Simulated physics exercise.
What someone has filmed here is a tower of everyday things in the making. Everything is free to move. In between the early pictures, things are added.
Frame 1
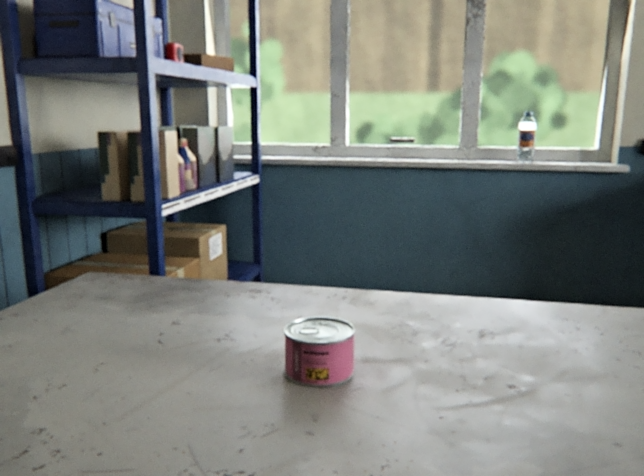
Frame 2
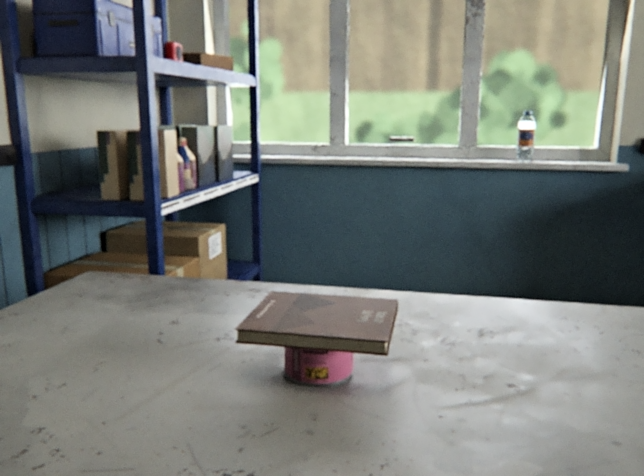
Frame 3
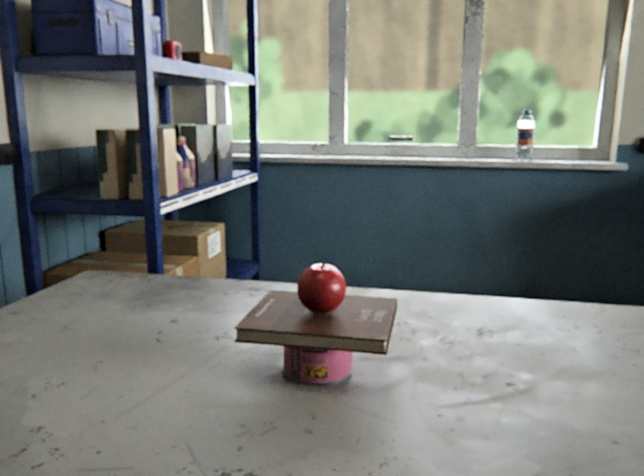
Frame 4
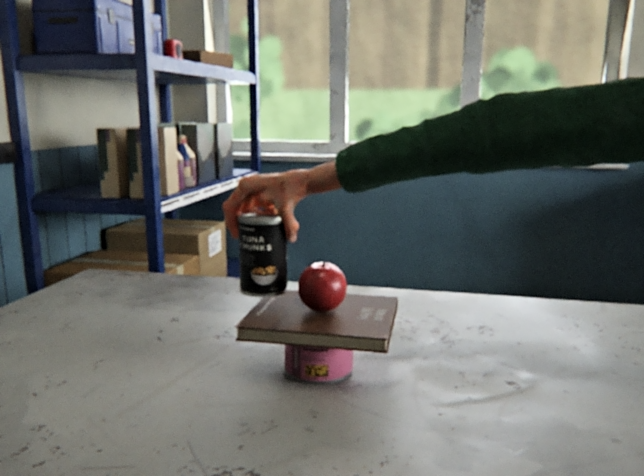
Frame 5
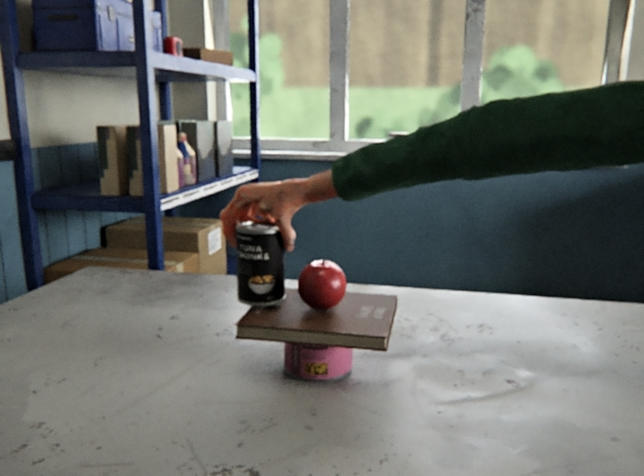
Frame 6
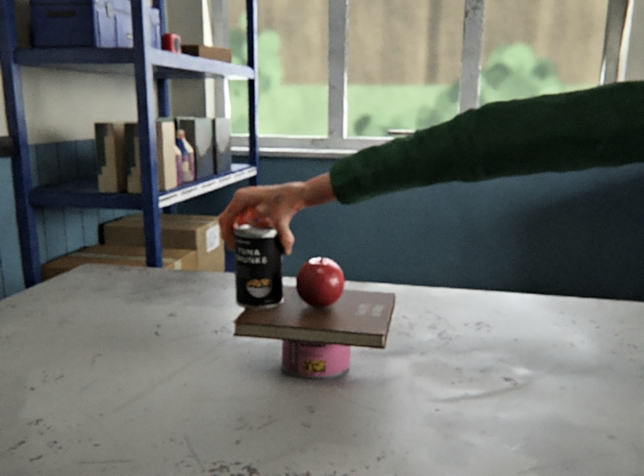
A brown book appears on top of a small pink tin on a table, followed by a red apple on the book; then a hand in a green sleeve lowers a black tin onto the book's left side, still gripping it.
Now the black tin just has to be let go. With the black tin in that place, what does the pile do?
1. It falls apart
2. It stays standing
Option 2: It stays standing.
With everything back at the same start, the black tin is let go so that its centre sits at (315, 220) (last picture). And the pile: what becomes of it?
It collapses.
Then, 0.20 s on from there, no change.
Then, 0.50 s on from there, black tin resting near (259, 266).
In the end, all 4 unmoved. At the end, from the last picture's camera, black tin near (259, 266). The pile stays up.
